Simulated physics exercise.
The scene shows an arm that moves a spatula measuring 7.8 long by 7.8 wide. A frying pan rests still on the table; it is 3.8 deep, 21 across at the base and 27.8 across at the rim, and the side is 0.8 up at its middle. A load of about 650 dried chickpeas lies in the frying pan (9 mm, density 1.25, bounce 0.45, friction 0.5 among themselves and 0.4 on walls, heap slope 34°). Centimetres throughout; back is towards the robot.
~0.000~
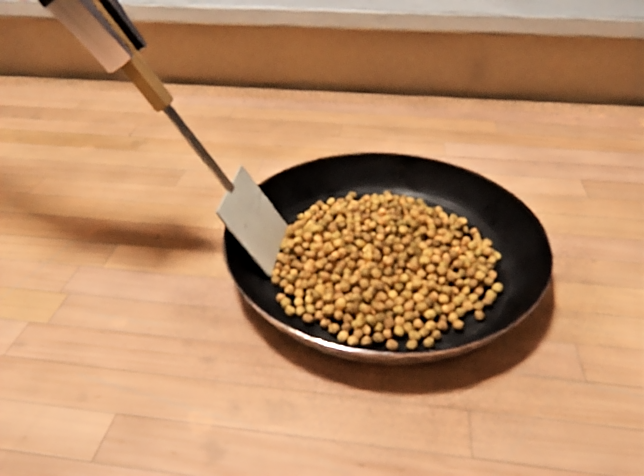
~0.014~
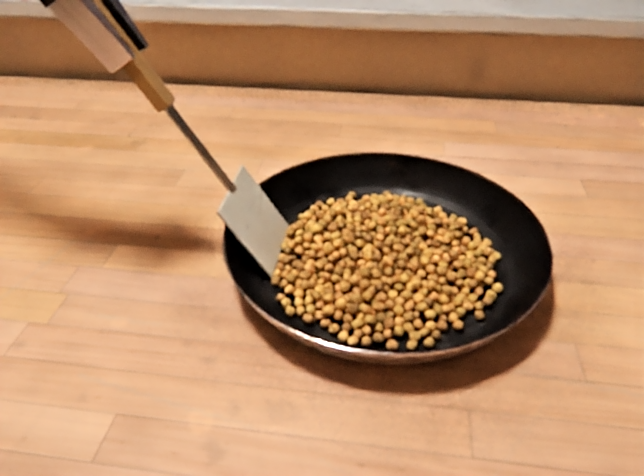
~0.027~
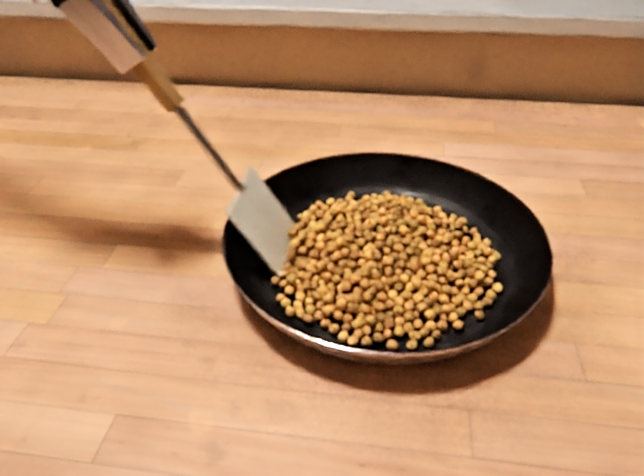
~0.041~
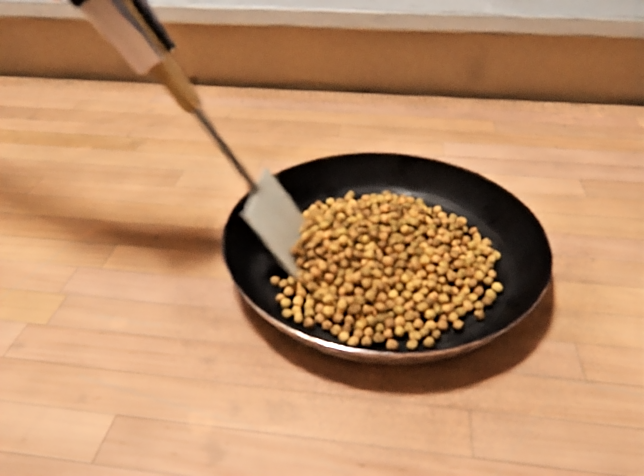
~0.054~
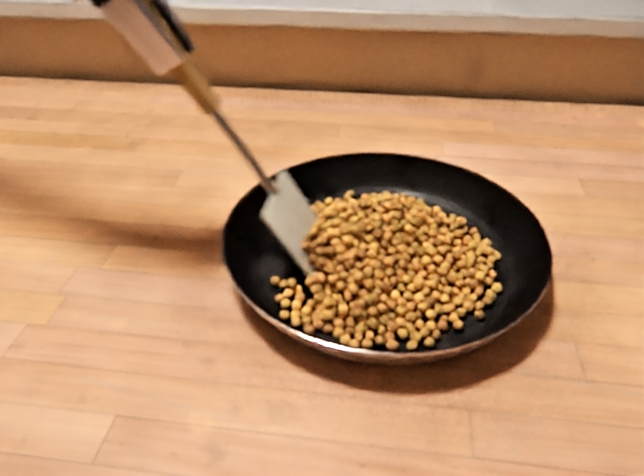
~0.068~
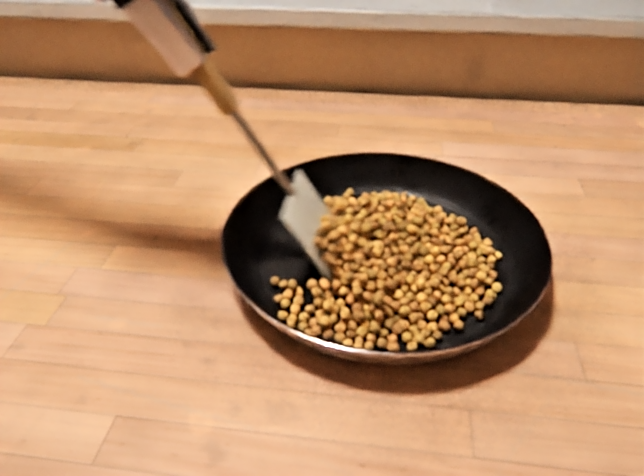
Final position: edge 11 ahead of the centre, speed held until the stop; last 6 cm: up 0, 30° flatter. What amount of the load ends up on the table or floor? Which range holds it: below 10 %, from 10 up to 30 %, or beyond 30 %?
The range from 10 up to 30 %.
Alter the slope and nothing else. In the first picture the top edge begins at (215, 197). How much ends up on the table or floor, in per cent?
I'd estimate around 10 per cent.
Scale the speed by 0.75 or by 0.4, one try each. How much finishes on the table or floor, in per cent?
Estimates in order: 15 per cent, 5 per cent.
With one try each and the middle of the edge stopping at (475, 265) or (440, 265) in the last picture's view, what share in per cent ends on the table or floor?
I'd say some 5 per cent, then some 0 per cent.
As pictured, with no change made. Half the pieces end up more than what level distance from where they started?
It comes out at about 6 cm.
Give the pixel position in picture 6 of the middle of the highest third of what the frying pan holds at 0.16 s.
Around (453, 251).
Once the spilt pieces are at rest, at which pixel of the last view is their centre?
At about (593, 272) in the last picture.
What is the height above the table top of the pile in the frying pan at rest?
It reaches around 4.5 cm.
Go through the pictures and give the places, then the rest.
Spatula top edge at (229, 187), sloping 59°; upper third of the load around (384, 251), from x 275 to 495, top at y 195; 649 in the frying pan, in the first picture.
Spatula top edge at (231, 187), sloping 59°; upper third of the load around (384, 251), from x 275 to 495, top at y 195, in the second picture.
Spatula top edge at (239, 188), sloping 59°; upper third of the load around (380, 250), from x 275 to 495, top at y 195, in the third picture.
Spatula top edge at (256, 190), sloping 59°; upper third of the load around (375, 248), from x 275 to 495, top at y 195, in the fourth picture.
Spatula top edge at (273, 191), sloping 59°; upper third of the load around (373, 247), from x 275 to 495, top at y 195, in the fifth picture.
Spatula top edge at (291, 192), sloping 59°; upper third of the load around (377, 246), from x 275 to 500, top at y 195; 649 in the frying pan, in the sixth picture.
By 0.11 s, sloping 59°, highest piece 6 above the table; 649 in the frying pan.
By 0.16 s, sloping 53°, highest piece 6 above the table; 649 in the frying pan.
By 0.38 s, sloping 29°, highest piece 9 above the table; 547 in the frying pan, 82 on the table or floor, 20 on the blade or in flight.
By 1.43 s, sloping 29°, highest piece 4 above the table; 546 in the frying pan, 103 on the table or floor.
Final count, 546 in the frying pan, 103 on the table or floor. That is 16 % on the table or floor.
